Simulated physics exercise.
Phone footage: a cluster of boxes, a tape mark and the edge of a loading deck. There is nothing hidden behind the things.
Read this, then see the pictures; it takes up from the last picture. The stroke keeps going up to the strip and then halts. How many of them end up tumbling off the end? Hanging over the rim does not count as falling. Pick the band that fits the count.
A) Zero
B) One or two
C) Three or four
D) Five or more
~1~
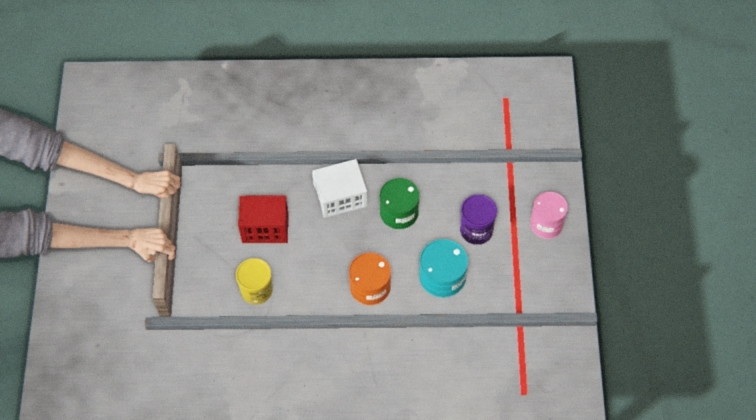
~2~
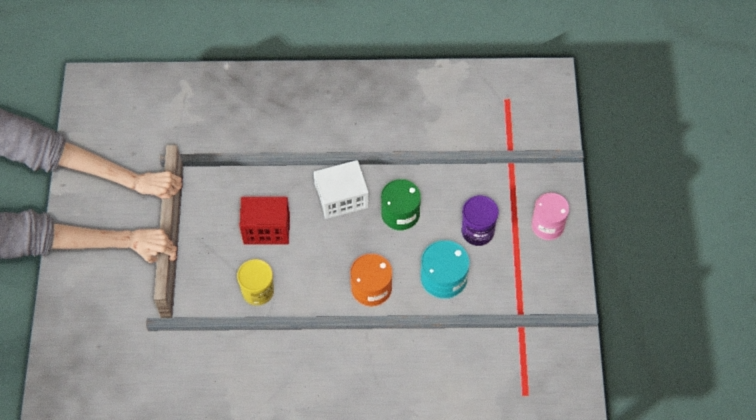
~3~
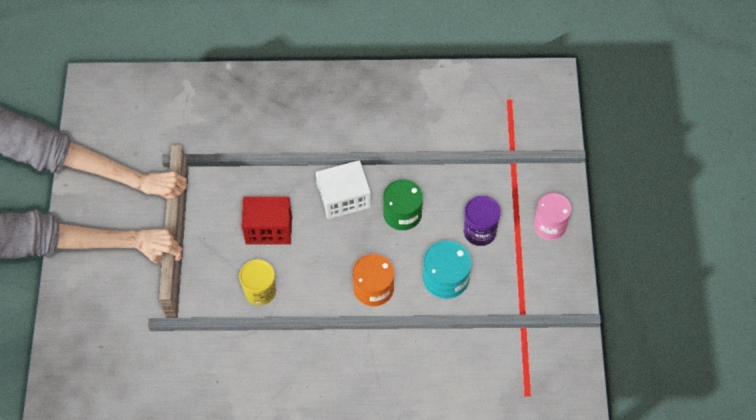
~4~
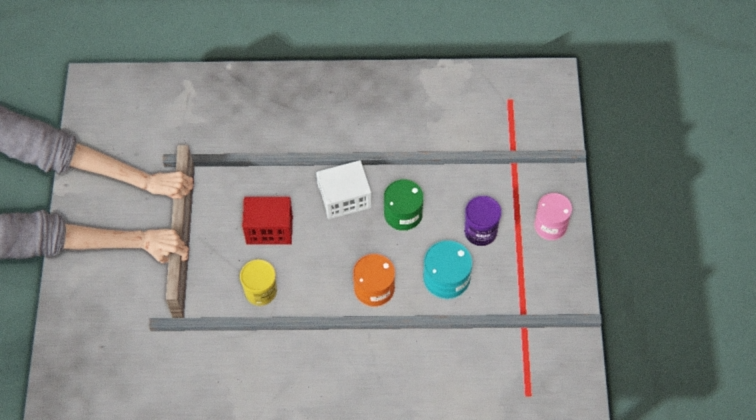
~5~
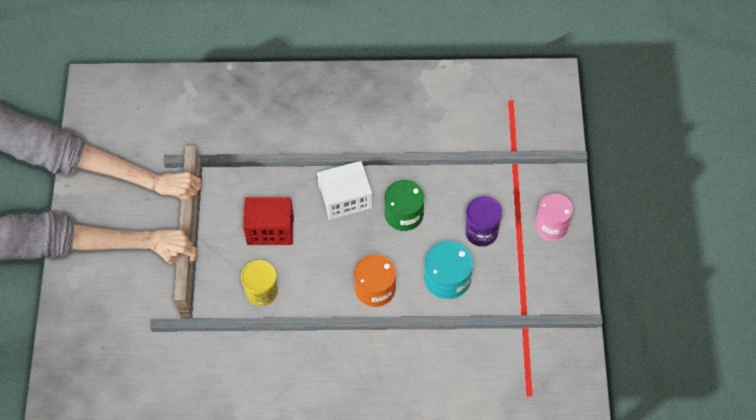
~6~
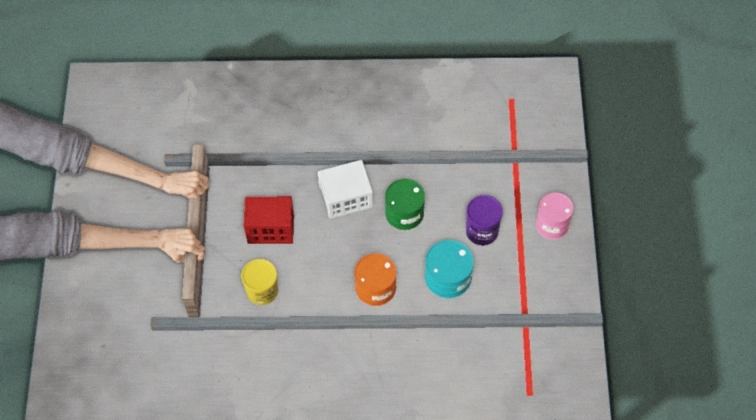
The answer is B.
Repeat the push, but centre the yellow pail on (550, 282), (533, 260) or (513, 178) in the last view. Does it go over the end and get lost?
In order of the places given, the yellow pail rests steady, then is gone, then rests steady.
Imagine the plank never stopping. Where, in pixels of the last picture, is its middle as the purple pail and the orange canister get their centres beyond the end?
The middle is at (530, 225) when it's the purple pail, and at (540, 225) when it's the orange canister.
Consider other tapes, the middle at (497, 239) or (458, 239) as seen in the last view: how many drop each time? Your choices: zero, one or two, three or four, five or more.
In order: Zero and no fall at all.
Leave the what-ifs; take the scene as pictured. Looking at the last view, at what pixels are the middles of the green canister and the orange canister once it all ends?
In the last picture the green canister sits at (576, 181) while the orange canister sits at (580, 291).
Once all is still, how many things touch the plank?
Count recorded: 4.
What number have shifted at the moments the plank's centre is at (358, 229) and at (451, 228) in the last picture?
6, then 7.
Soon after, none off yet; pink canister at rest near (554, 216); purple pail at rest near (483, 221); turquoise canister at rest near (449, 269).
After that, none off yet; pink canister at rest near (554, 216); purple pail at rest near (483, 221); turquoise canister displaced a little near (476, 266).
And then, none off yet; pink canister moving near (556, 216); purple pail displaced about its own width near (523, 217); turquoise canister displaced well along near (539, 253).
In the end, the number that fall off is one or two; gone, pink canister.
